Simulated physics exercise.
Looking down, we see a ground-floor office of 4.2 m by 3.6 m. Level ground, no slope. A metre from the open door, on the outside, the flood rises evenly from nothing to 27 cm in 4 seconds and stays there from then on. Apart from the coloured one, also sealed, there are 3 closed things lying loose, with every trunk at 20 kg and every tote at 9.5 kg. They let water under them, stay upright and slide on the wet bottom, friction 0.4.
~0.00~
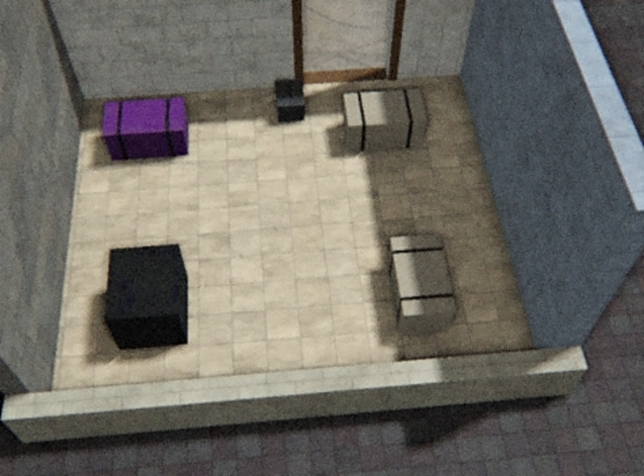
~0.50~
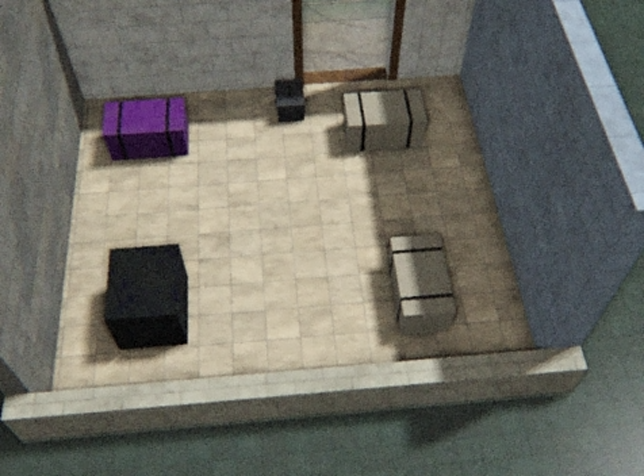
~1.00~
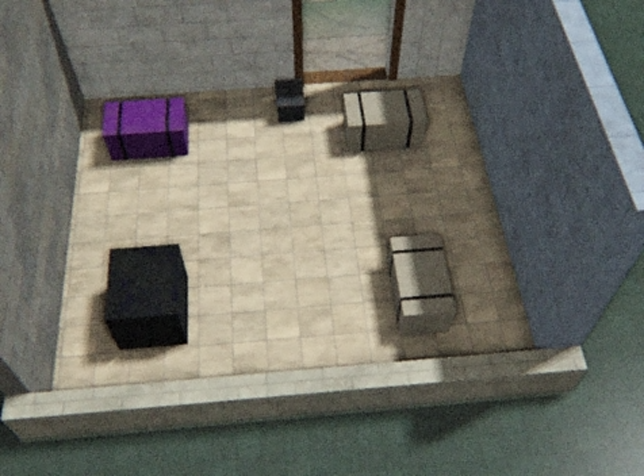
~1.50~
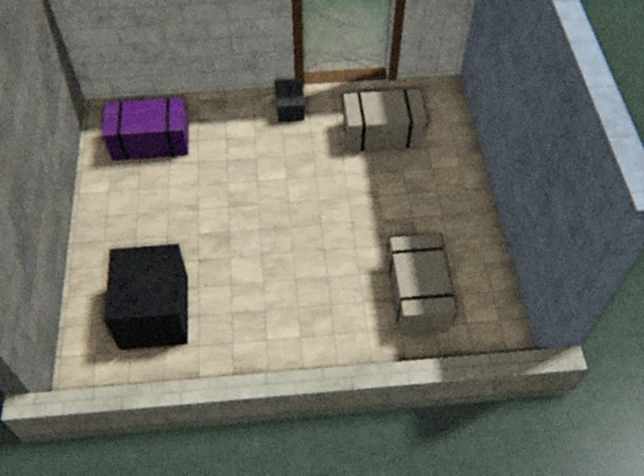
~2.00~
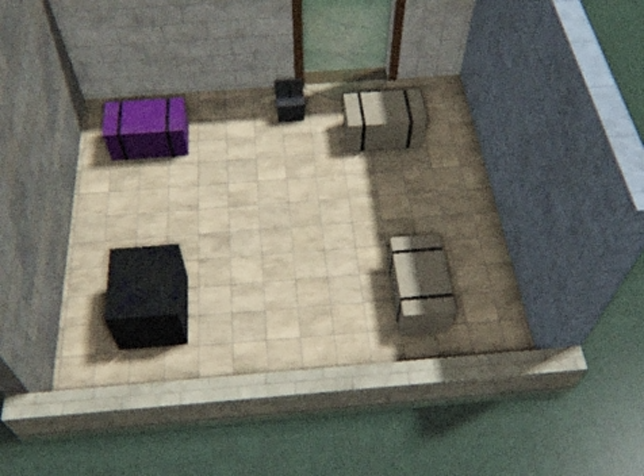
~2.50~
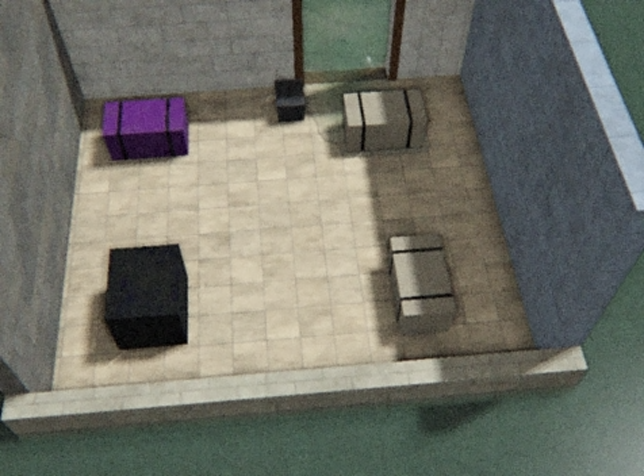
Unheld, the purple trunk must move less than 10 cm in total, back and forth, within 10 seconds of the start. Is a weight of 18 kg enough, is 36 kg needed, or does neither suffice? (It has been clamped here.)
It takes the heavier ballast.
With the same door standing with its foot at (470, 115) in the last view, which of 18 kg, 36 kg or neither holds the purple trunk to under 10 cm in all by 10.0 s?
The answer is that neither mass suffices.
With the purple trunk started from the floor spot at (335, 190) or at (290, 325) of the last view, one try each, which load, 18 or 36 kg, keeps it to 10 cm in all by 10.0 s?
Well, at the first spot no weight will do, and at the second no weight will do.
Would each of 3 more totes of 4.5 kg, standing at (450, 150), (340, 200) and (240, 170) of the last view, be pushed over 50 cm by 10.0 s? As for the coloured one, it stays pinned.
In that order: More, past it, short of it.
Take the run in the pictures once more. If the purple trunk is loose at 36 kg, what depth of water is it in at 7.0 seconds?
Depth: Approx. 0 cm.
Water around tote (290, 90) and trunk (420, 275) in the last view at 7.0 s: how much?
Depths: Near 4 cm, then near 13 cm.
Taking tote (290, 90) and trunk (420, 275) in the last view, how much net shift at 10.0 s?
Net displacement, in order: 20 cm; 200 cm.
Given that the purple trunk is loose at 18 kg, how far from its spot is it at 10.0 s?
About 40 cm off its spot.
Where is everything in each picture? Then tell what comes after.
The first picture shows the purple trunk at (144, 116) rests on the ground; water covers 0.0 m2; 0 of 4 have shifted.
The second picture shows the purple trunk at (144, 116), on the bottom; 0.0 m2 under water; 0 of 4 have shifted.
The third picture shows the purple trunk at (144, 116), on the bottom; water covers 0.0 m2; 0 of 4 have shifted.
The fourth picture shows the purple trunk at (144, 116), on the bottom; water covers 0.0 m2; 0 of 4 have shifted.
The fifth picture shows the purple trunk at (144, 116), on the bottom; water covers 0.1 m2; 0 of 4 have shifted.
The sixth picture shows the purple trunk at (144, 116), on the bottom; water covers 0.7 m2; 0 of 4 have shifted.
After 3.5 s the purple trunk would be 0 cm from its start with 18 kg and 0 cm from its start with 36 kg; 0 cm of water round it then.
After 4.5 s the purple trunk would be 0 cm from its start with 18 kg and 0 cm from its start with 36 kg; 0 cm of water round it then.
After 7.0 s the purple trunk would be 0 cm from its start with 18 kg and 0 cm from its start with 36 kg; 0 cm of water round it then.
After 10.0 s the purple trunk would be 37 cm from its start with 18 kg and 0 cm from its start with 36 kg; 5 cm of water round it then.
